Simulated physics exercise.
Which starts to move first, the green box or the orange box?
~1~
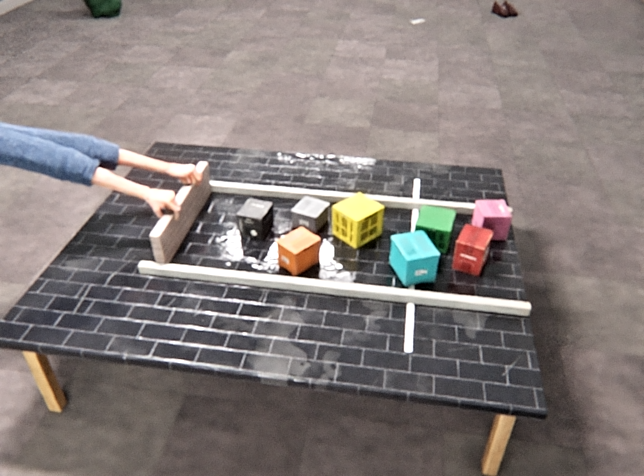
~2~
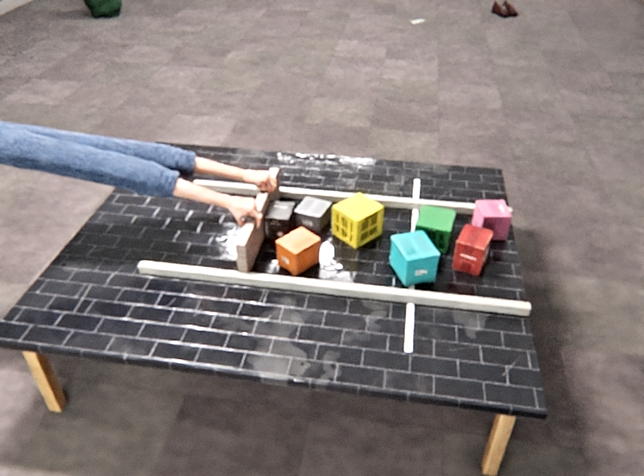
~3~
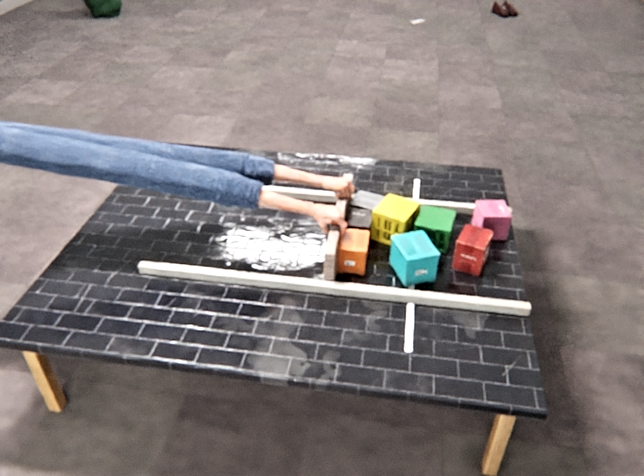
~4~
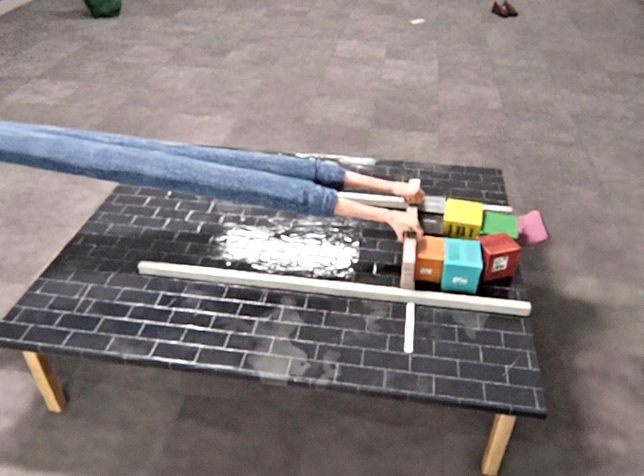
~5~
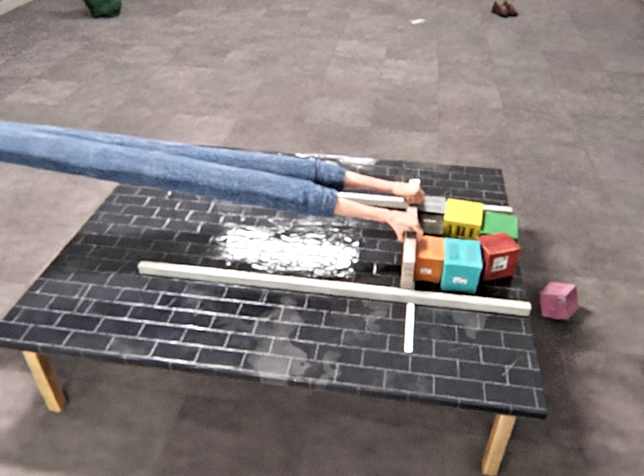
The orange box starts to move first, pushed along by the plank while the green box is still in its place. The green box only shifts later, as the group is driven towards the right end.
